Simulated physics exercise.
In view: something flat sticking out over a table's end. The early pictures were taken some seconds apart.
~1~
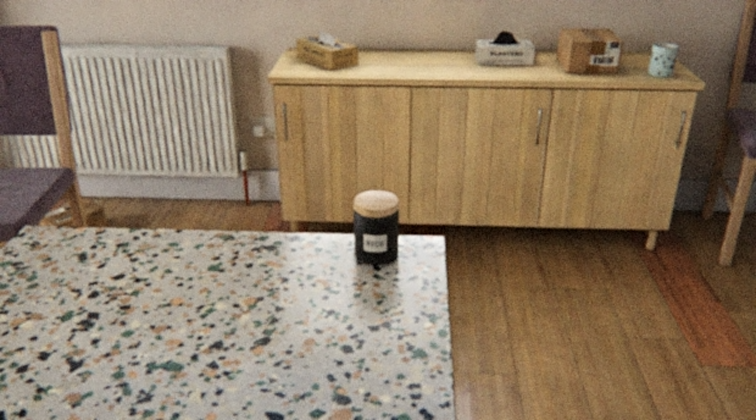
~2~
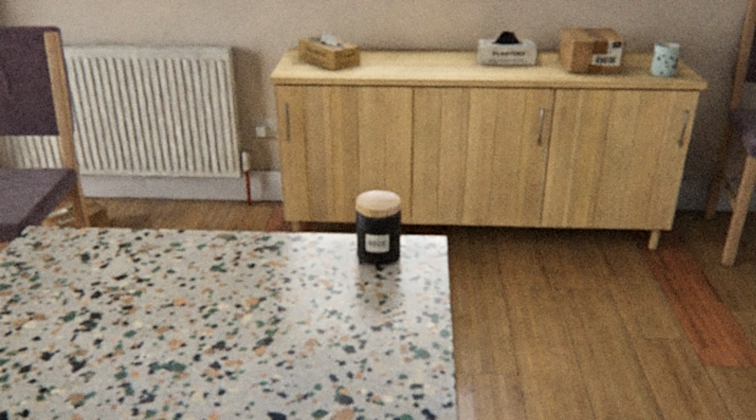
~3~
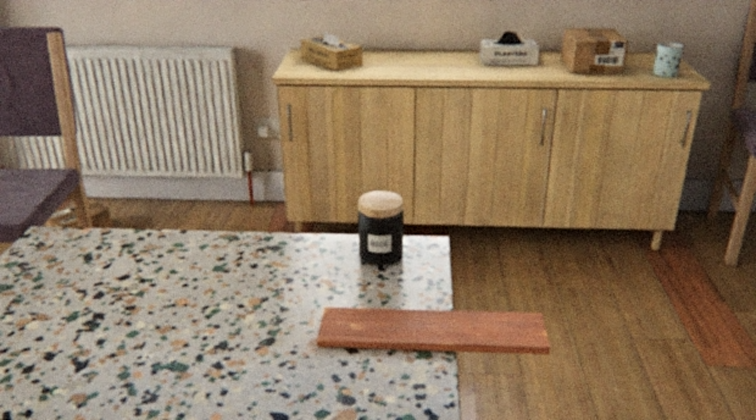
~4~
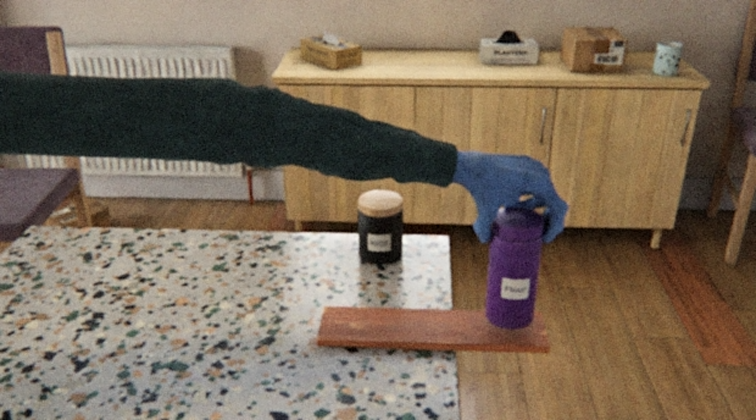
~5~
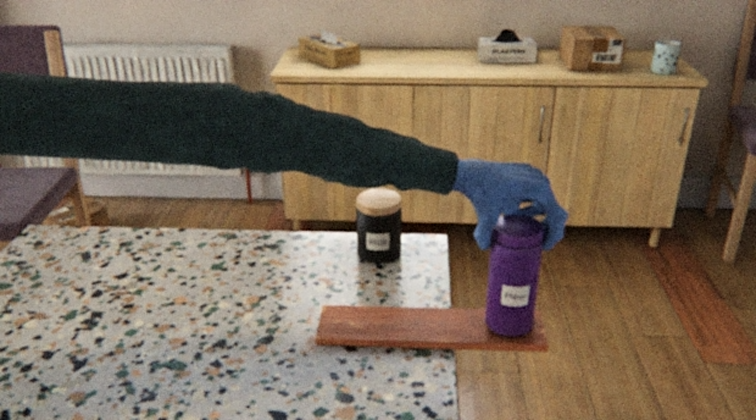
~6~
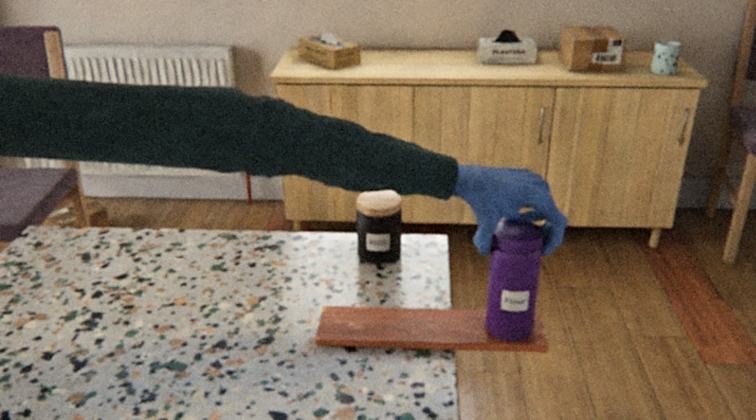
A gloved hand lowers a purple jar onto the overhanging end of an orange plank.
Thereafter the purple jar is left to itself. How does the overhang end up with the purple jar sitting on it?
The equilibrium breaks.
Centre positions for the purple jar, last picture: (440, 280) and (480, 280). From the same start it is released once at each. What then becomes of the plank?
Trial 1 - stable; trial 2 - falls.
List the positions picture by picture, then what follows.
In the first picture, the last thing is not in view yet.
In the second picture, the last thing is not in view yet.
In the third picture, the last thing is not in view yet; orange plank (432, 330).
The fourth picture shows coming down; purple jar (514, 269); orange plank (432, 329).
The fifth picture shows coming down; purple jar (514, 275); orange plank (431, 327).
The sixth picture shows in place under the hand; purple jar (513, 280); orange plank (431, 328).
Then, 0.40 s on from there, purple jar now down on the floor or falling; orange plank on its side.
Then, 0.60 s on from there, orange plank now down on the floor or falling.
In the end, down on the floor or falling, purple jar and orange plank; black jar unmoved. The plank comes down.
